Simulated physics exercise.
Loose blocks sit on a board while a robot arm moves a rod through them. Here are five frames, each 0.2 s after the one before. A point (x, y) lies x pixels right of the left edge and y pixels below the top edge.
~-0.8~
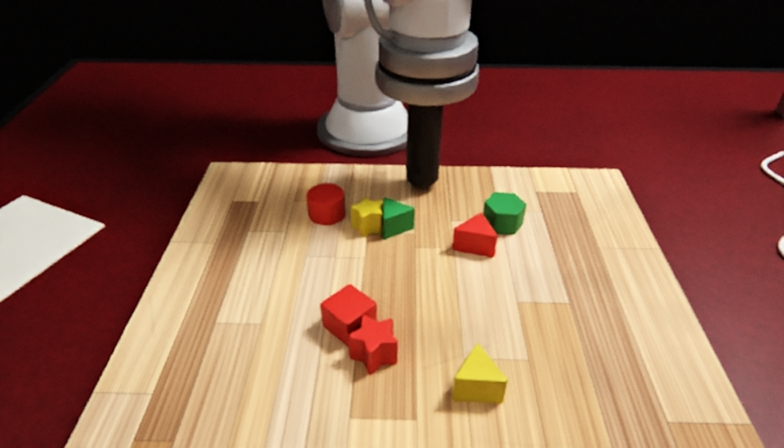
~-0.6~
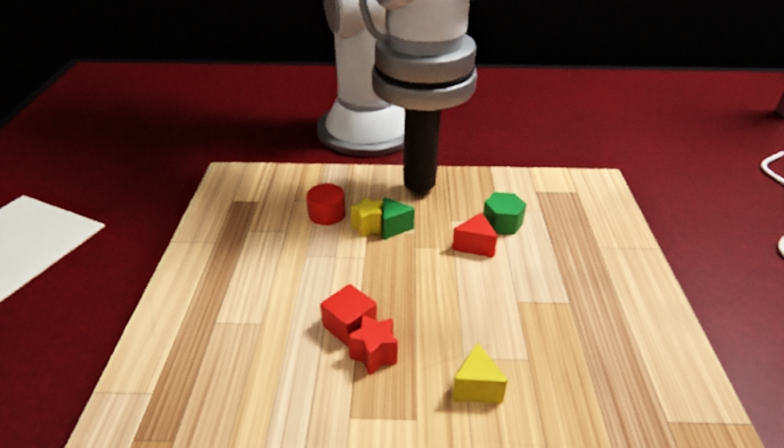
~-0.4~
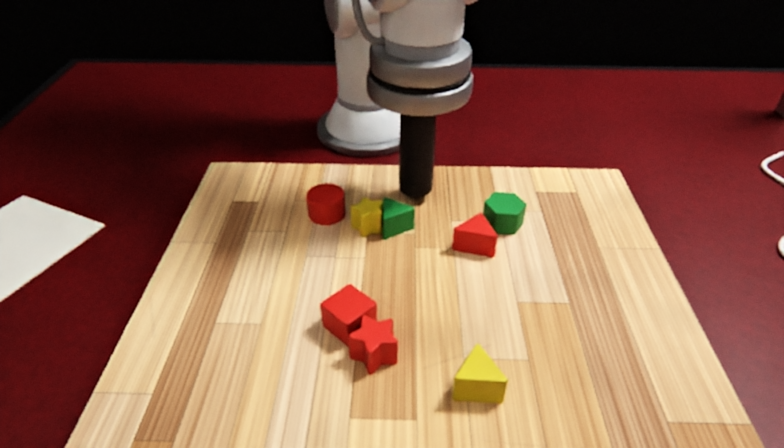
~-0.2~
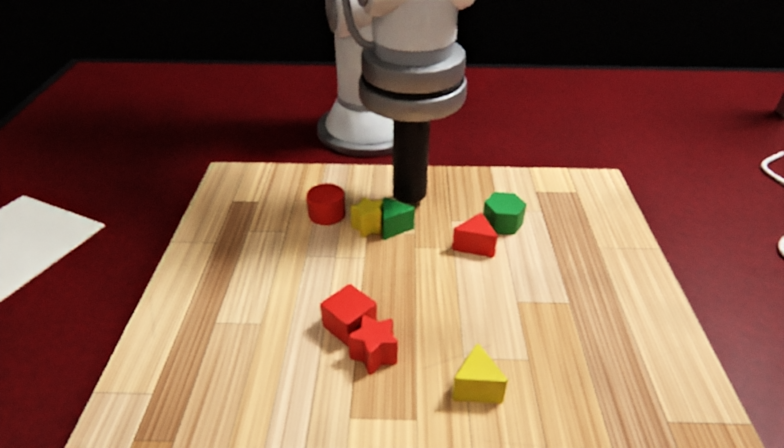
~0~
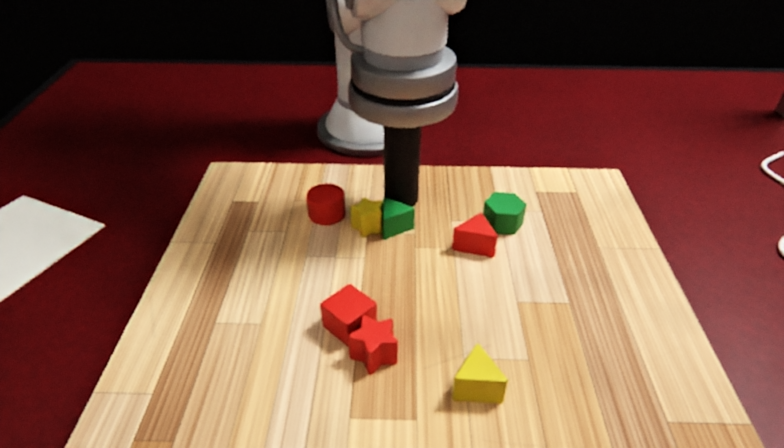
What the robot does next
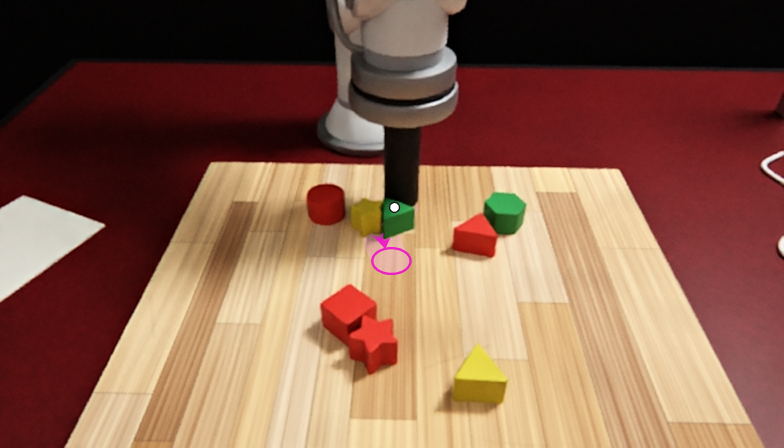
On a wooden board scattered with red, yellow and green blocks, a robot arm moved its black rod a short way left and slightly nearer, up to the green triangle, while the blocks stayed still.
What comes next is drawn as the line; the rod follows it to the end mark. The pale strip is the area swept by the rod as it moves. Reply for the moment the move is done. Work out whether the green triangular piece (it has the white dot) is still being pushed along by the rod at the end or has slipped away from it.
The block sits ahead of the rod.
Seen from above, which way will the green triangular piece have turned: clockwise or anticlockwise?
Twists anticlockwise.
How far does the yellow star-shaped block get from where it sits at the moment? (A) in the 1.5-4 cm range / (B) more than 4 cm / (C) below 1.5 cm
(A)
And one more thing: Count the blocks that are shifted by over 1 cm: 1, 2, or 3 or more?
That push would leave two blocks displaced by more than about 1 cm.
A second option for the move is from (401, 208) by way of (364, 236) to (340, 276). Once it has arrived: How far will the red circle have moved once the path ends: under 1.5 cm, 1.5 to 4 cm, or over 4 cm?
The distance will be below 1.5 cm.
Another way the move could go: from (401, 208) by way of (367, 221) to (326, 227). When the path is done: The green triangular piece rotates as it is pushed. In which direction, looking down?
It turns counter-clockwise.
The drawn path runs from (401, 208) over (388, 223) and (383, 241) to (391, 261); the dot is on the green triangular piece.
What follows on the original path. One third of the way, rod (388, 217); yellow star-shaped block (354, 213), turned 15° clockwise; green triangular piece (391, 222), turned 40° anticlockwise.
Two thirds of the way, rod (383, 235); yellow star-shaped block (346, 218), turned 55° clockwise; green triangular piece (389, 241), turned 55° anticlockwise.
At the end, rod (391, 253); red circle not moved; yellow star-shaped block (346, 218), turned 55° clockwise; green triangular piece (392, 261), turned 30° anticlockwise.
